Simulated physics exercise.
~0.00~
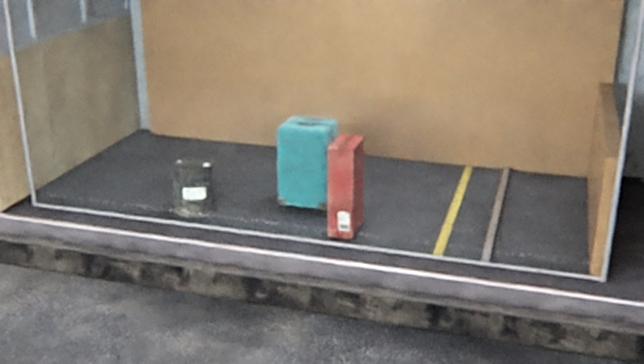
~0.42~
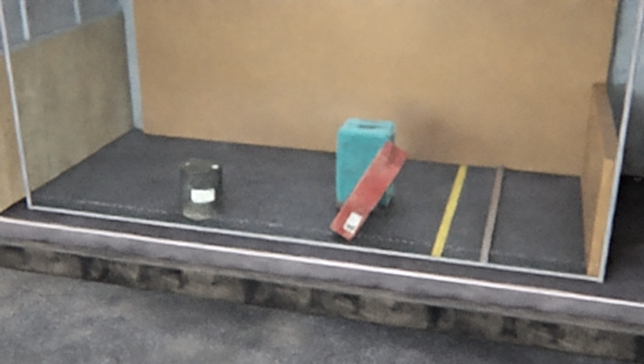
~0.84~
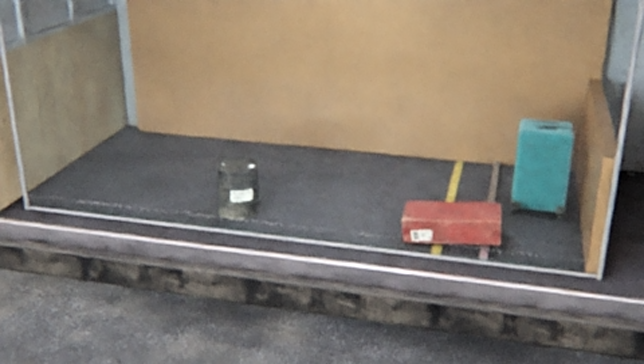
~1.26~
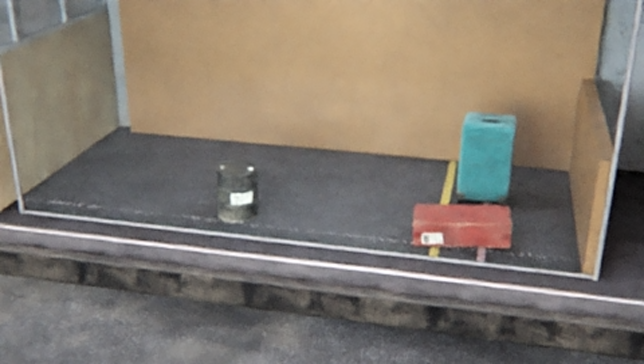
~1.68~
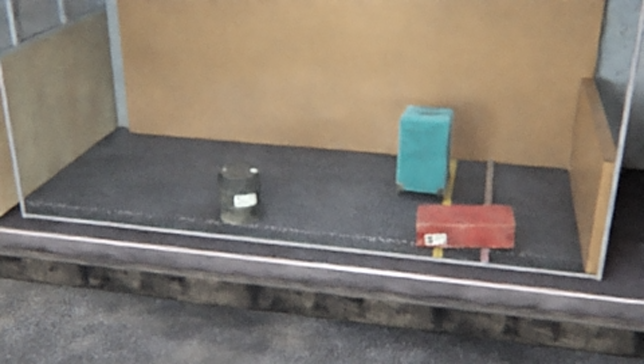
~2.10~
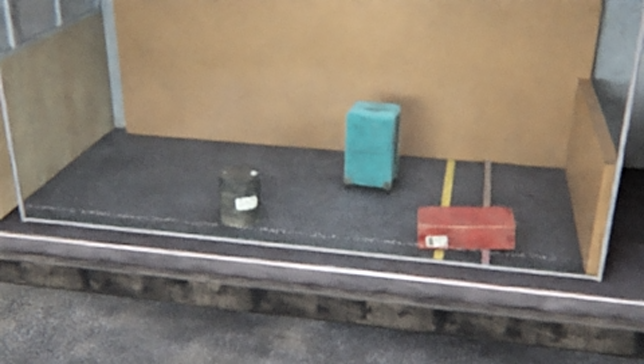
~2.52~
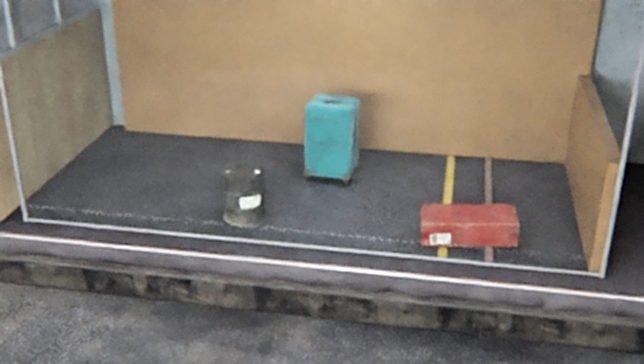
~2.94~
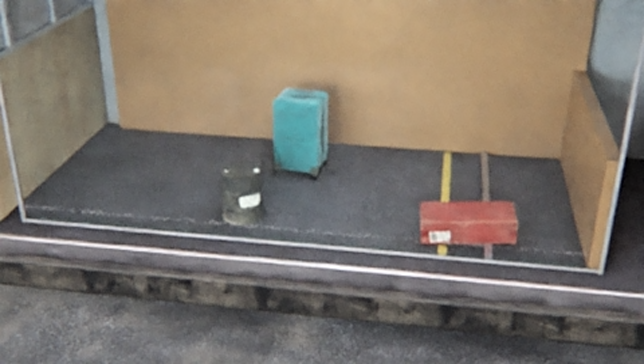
A teal wheeled case rolls right then back left as a red box topples across the yellow line.
